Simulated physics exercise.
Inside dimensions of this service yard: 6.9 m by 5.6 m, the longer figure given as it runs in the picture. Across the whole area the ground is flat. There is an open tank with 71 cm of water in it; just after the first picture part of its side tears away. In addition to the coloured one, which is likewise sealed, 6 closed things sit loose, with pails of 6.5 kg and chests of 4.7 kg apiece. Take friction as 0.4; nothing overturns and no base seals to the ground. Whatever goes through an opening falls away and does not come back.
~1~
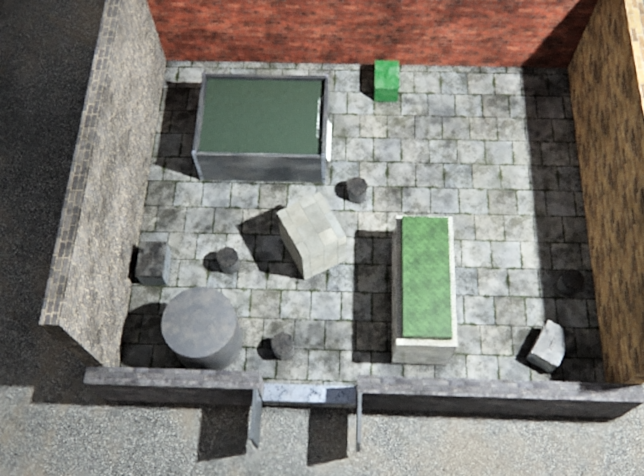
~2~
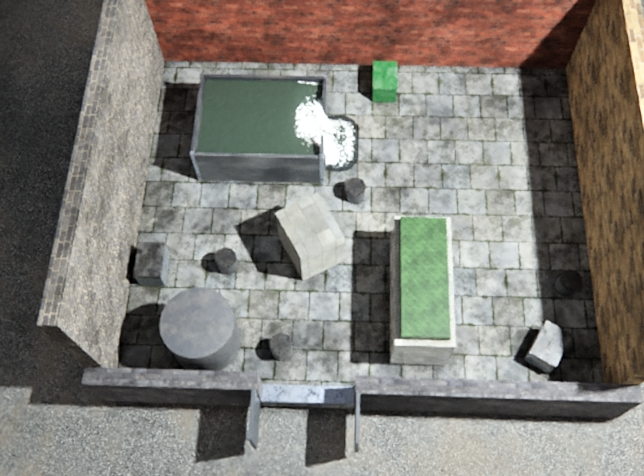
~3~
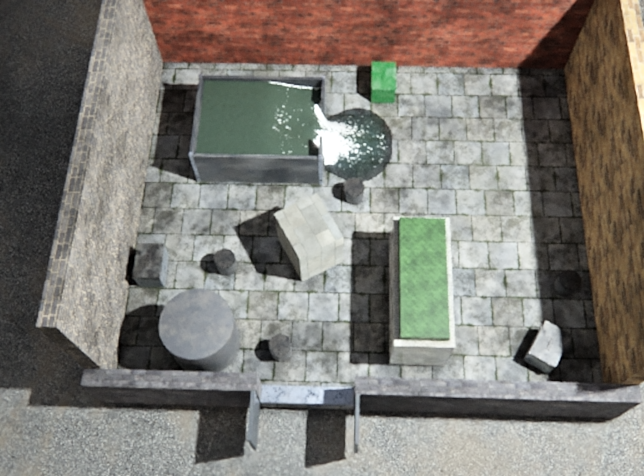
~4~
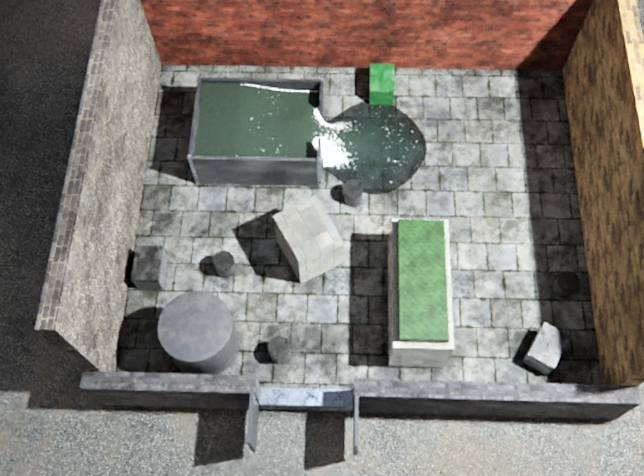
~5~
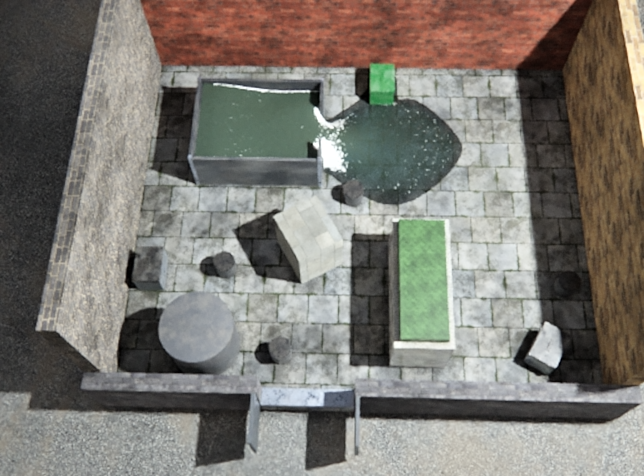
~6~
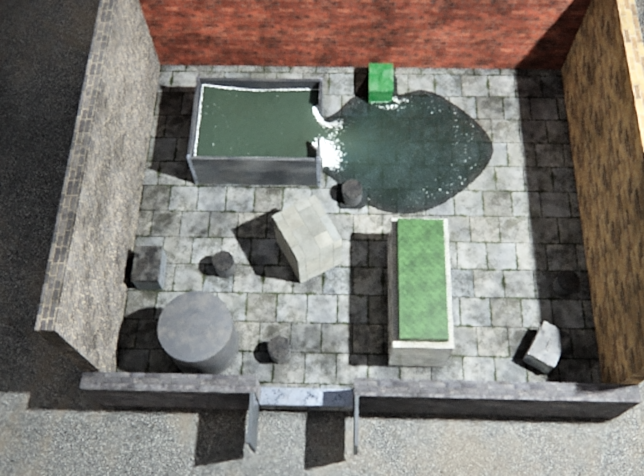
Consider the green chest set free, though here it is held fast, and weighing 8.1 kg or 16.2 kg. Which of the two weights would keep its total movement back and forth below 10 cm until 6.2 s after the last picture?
Neither of them would.
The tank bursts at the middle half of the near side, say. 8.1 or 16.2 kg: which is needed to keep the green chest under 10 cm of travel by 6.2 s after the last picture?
Well, in that case the light one does it.
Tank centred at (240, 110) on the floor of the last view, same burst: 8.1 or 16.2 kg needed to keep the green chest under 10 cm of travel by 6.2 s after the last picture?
Then the outcome is clear: Not even the heavier works.
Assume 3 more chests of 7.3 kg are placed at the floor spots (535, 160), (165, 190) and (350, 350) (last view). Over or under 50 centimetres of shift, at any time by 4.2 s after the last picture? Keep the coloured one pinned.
Beyond it, within it, within it.
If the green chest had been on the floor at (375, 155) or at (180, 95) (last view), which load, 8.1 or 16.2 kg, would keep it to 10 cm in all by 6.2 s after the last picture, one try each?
In that order: Both fail; the lighter suffices.
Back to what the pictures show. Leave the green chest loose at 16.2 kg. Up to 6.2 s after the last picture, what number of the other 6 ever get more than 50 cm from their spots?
I count 2.
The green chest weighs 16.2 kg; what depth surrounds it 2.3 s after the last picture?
Depth: Approx. 5 cm.
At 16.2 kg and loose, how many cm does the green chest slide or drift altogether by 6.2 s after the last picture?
Total path: Around 120 cm.
Then, 0.6 s after the last picture the green chest would be 20 cm from its start with 8.1 kg and 20 cm from its start with 16.2 kg; 5 cm of water round it then.
Then, 2.3 s after the last picture the green chest would be 57 cm from its start with 8.1 kg and 40 cm from its start with 16.2 kg; 5 cm of water round it then.
Then, 4.2 s after the last picture the green chest would be 140 cm from its start with 8.1 kg and 42 cm from its start with 16.2 kg; 8 cm of water round it then.
Then, 6.2 s after the last picture the green chest would be 182 cm from its start with 8.1 kg and 31 cm from its start with 16.2 kg; 4 cm of water round it then.
